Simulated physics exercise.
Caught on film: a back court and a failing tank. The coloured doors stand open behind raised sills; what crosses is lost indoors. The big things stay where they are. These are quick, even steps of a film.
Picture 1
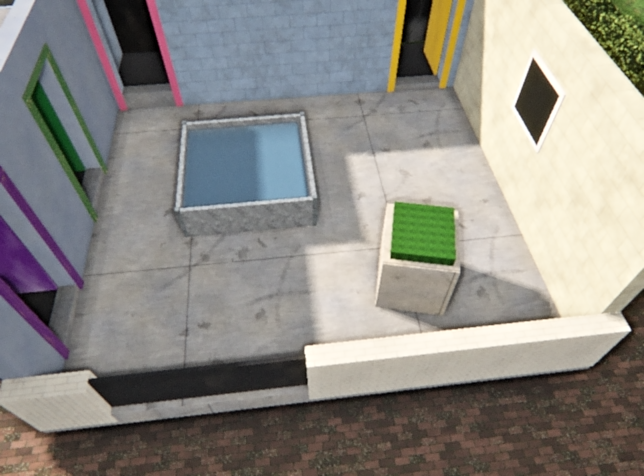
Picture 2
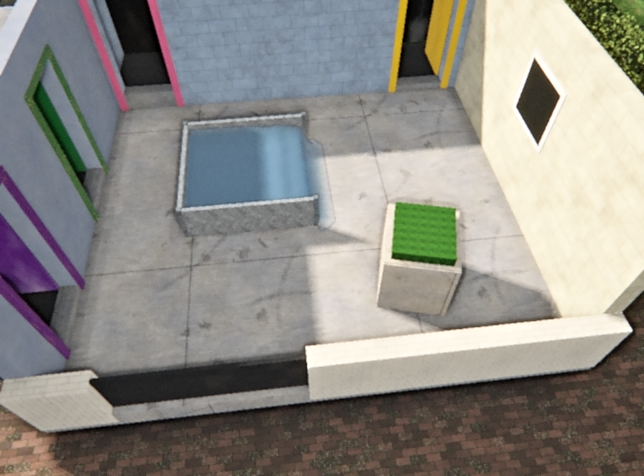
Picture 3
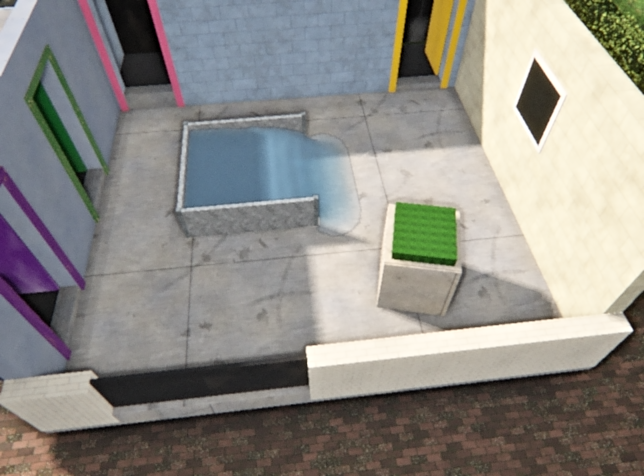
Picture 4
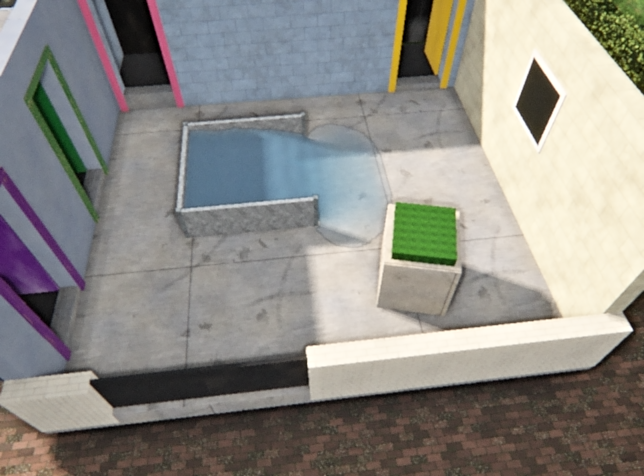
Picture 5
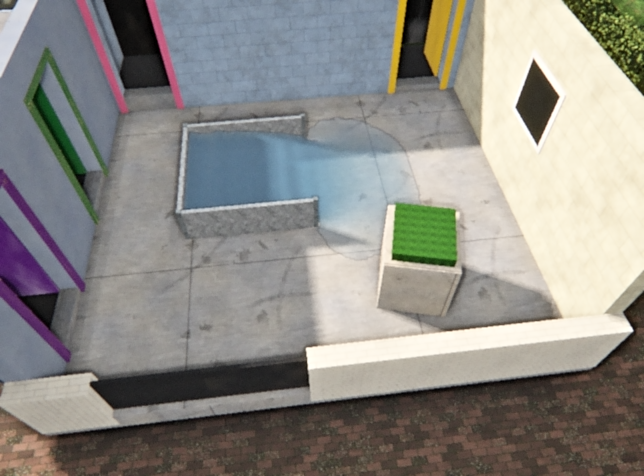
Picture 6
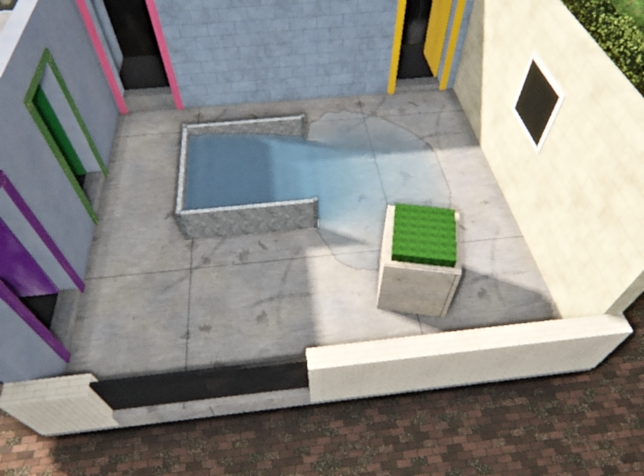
A grey-walled tank of blue water stands in a paved court, seen from above at an angle. Pink and yellow doorways are at the back, green and purple ones at left, a pale block topped with green at right, and a low cream wall in front. The tank's right side opens and water pours out rightward, fanning across the paving in a thinning sheet that passes behind the block, while the camera stays still.
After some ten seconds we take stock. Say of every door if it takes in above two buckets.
The purple door admits no more than that; the pink door admits no more than that; the yellow door lets in a lot; the green door admits no more than that.
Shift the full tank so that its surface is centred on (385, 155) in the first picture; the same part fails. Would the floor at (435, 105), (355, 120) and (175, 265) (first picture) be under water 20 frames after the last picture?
As listed: Under water, wet, not flooded.
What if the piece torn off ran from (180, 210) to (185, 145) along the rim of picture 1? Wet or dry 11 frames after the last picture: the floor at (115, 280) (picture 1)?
Answer: Covered.
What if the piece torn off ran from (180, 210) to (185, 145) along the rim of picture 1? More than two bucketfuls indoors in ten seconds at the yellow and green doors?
My reading: The yellow door keeps below it; the green door goes over.
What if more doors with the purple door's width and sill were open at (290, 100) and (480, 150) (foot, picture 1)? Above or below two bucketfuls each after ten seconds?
In that order: Stays under, passes that mark.
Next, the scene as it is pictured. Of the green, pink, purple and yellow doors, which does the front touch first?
First comes the one in yellow.
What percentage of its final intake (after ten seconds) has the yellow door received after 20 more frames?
Some 65 per cent.
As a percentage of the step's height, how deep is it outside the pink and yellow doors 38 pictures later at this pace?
In turn 10 and 80 per cent.
A moment on, water covers 35 % of the floor; the purple door not reached, the pink door not reached, the yellow door not reached, the green door not reached.
Next, water covers 40 % of the floor; the purple door not reached, the pink door not reached, the yellow door wet at the sill, nothing in, the green door not reached.
Then, water covers 45 % of the floor; the purple door not reached, the pink door not reached, the yellow door over two buckets in, the green door not reached.
Later, water covers 80 % of the floor; the purple door not reached, the pink door wet at the sill, nothing in, the yellow door over two buckets in, the green door not reached.
In the end, water covers 100 % of the floor; the purple door wet at the sill, nothing in, the pink door wet at the sill, nothing in, the yellow door over two buckets in, the green door wet at the sill, nothing in.
